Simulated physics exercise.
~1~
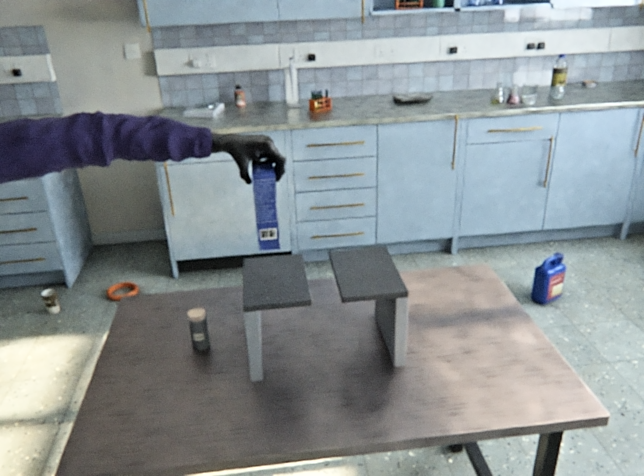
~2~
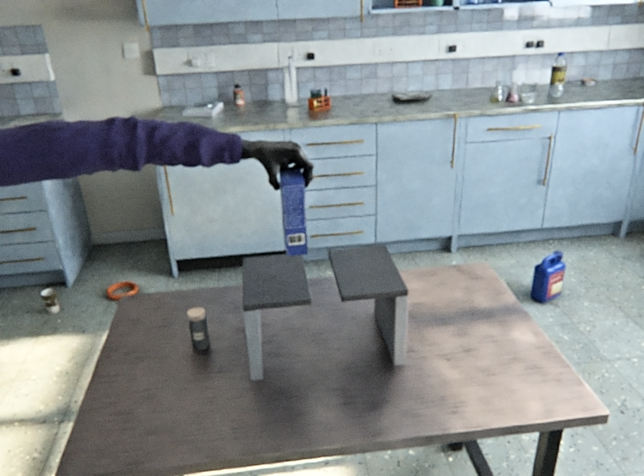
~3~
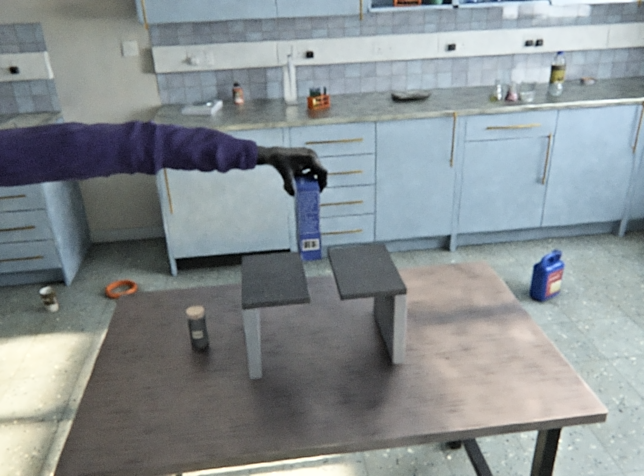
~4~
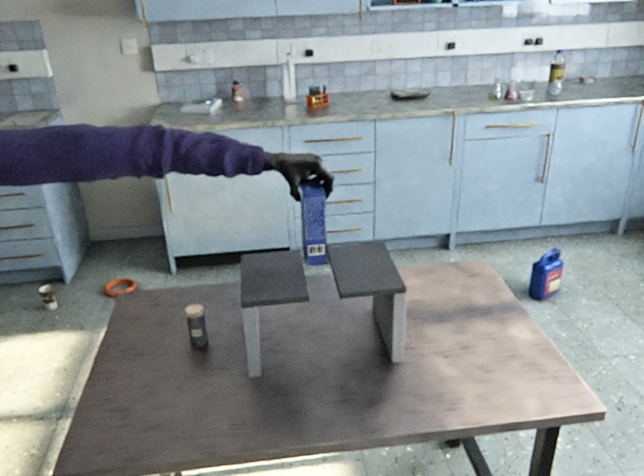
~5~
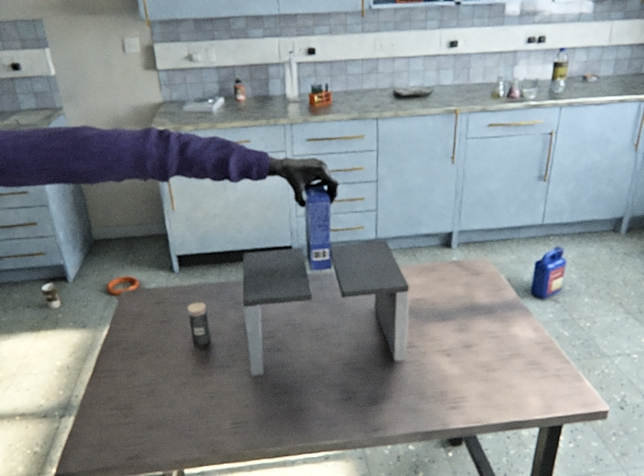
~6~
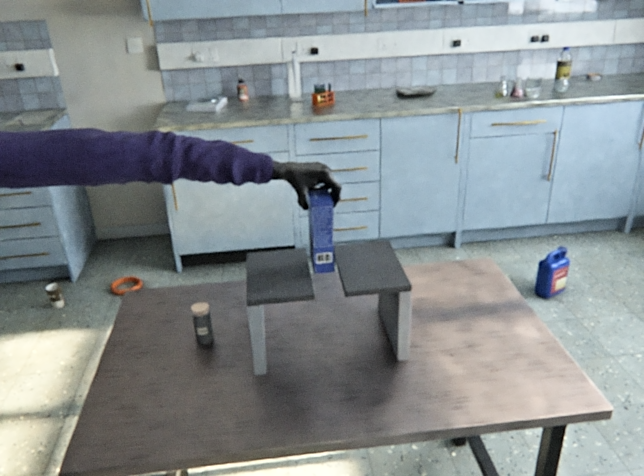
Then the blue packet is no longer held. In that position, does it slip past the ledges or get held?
Well then, it descends to the table.
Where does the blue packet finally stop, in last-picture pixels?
It winds up at roughly (324, 310).
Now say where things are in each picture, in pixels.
The first picture shows on its way; blue packet (266, 206); grey shaker (199, 329).
The second picture shows on its way; blue packet (293, 212); grey shaker (199, 328).
The third picture shows on its way; blue packet (308, 217); grey shaker (197, 327).
The fourth picture shows on its way; blue packet (314, 223); grey shaker (197, 325).
The fifth picture shows on its way; blue packet (318, 227); grey shaker (199, 323).
The sixth picture shows poised above the slot; blue packet (321, 231); grey shaker (202, 323).
Then, 0.50 s on from there, blue packet shifted well along near (324, 309).
Then, 1.00 s on from there, blue packet resting near (325, 310).
In the end, moved from the start, blue packet; grey shaker unmoved. At the end, from the last picture's camera, blue packet near (324, 310). The packet goes down the gap.
